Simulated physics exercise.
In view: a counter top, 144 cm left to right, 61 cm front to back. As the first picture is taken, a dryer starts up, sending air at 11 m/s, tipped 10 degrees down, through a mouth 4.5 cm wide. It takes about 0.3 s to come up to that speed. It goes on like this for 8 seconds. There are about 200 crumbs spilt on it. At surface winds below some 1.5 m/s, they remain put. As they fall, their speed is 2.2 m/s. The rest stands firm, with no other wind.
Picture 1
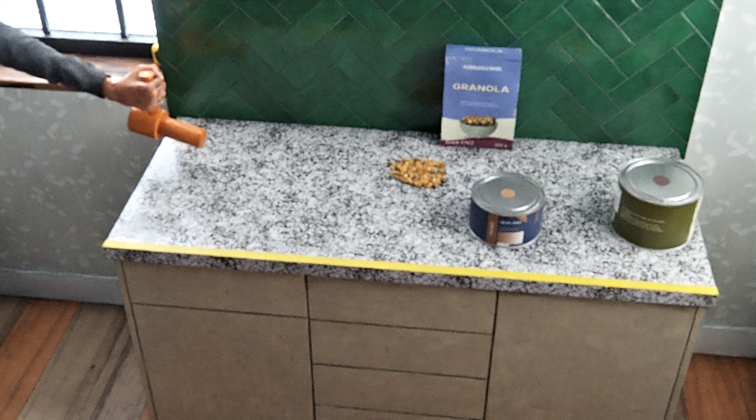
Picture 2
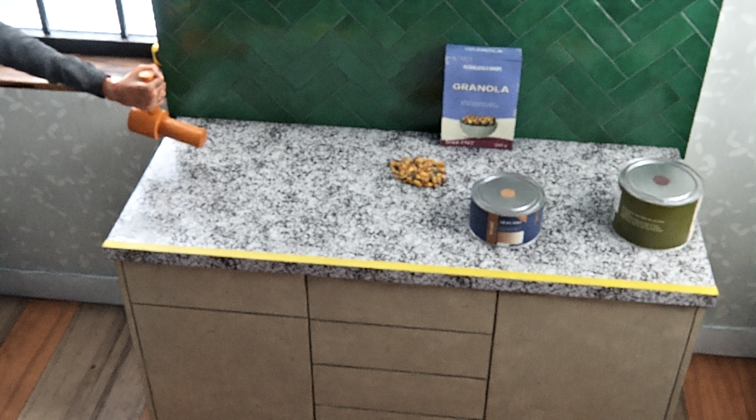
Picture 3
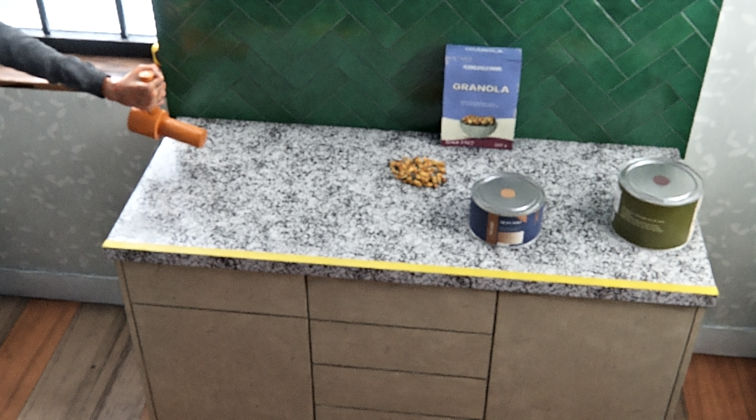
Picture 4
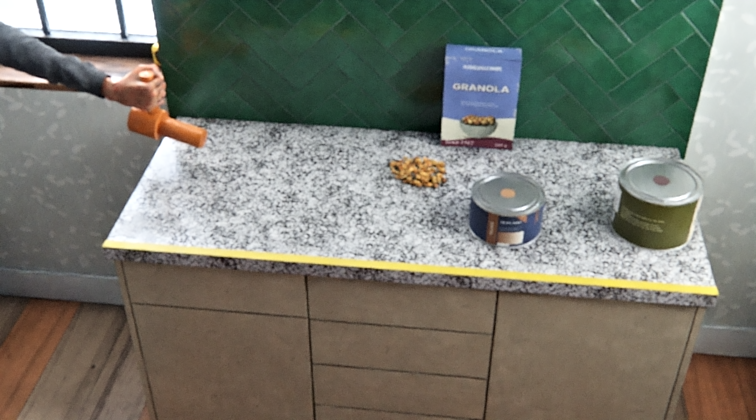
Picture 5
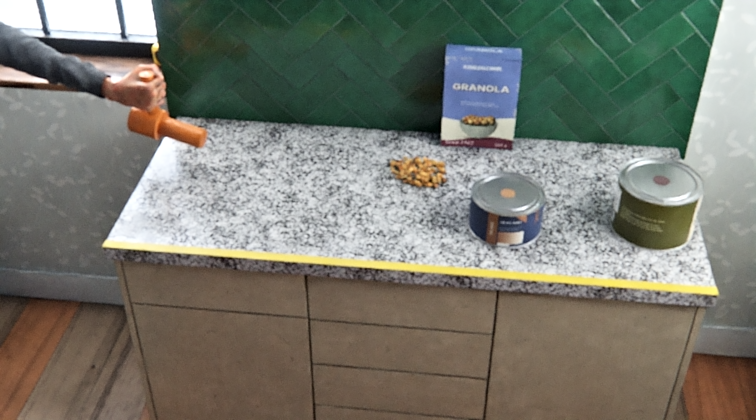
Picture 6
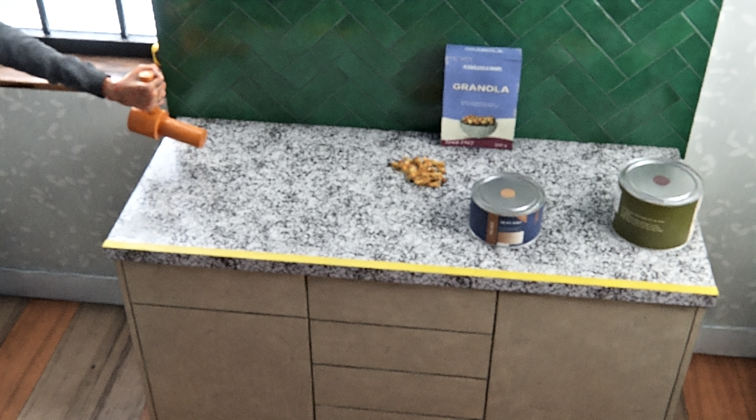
A small pile of golden-brown crumbs lies still on a speckled counter beside two tins and a granola carton, while a hand at the left holds an orange dryer pointed toward it. After staying unmoved for most of the clip, a few crumbs shift slightly at the end.
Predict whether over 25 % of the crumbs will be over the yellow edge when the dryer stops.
Prediction: 25 % or fewer go over the yellow edge.
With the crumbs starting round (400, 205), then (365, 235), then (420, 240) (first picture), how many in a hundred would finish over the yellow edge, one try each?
Results, one try each: 70 %, 100 %, 100 %.
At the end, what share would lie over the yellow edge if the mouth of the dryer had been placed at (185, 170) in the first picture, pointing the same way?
Result: Approx. 0 %.
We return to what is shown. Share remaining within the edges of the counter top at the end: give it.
Around 15 per cent.
Then, 1.2 s after the last picture, 0 % are over the yellow edge; the middle of those still in play is near (638, 160); 60 % have settled or left.
Then, 2.2 s after the last picture, 0 % are over the yellow edge; the middle of those still in play is near (631, 160); 77 % have settled or left.
Then, 4.1 s after the last picture, 0 % are over the yellow edge; 84 % have settled or left.
Then, 7.7 s after the last picture, at the end, 0 % are over the yellow edge.
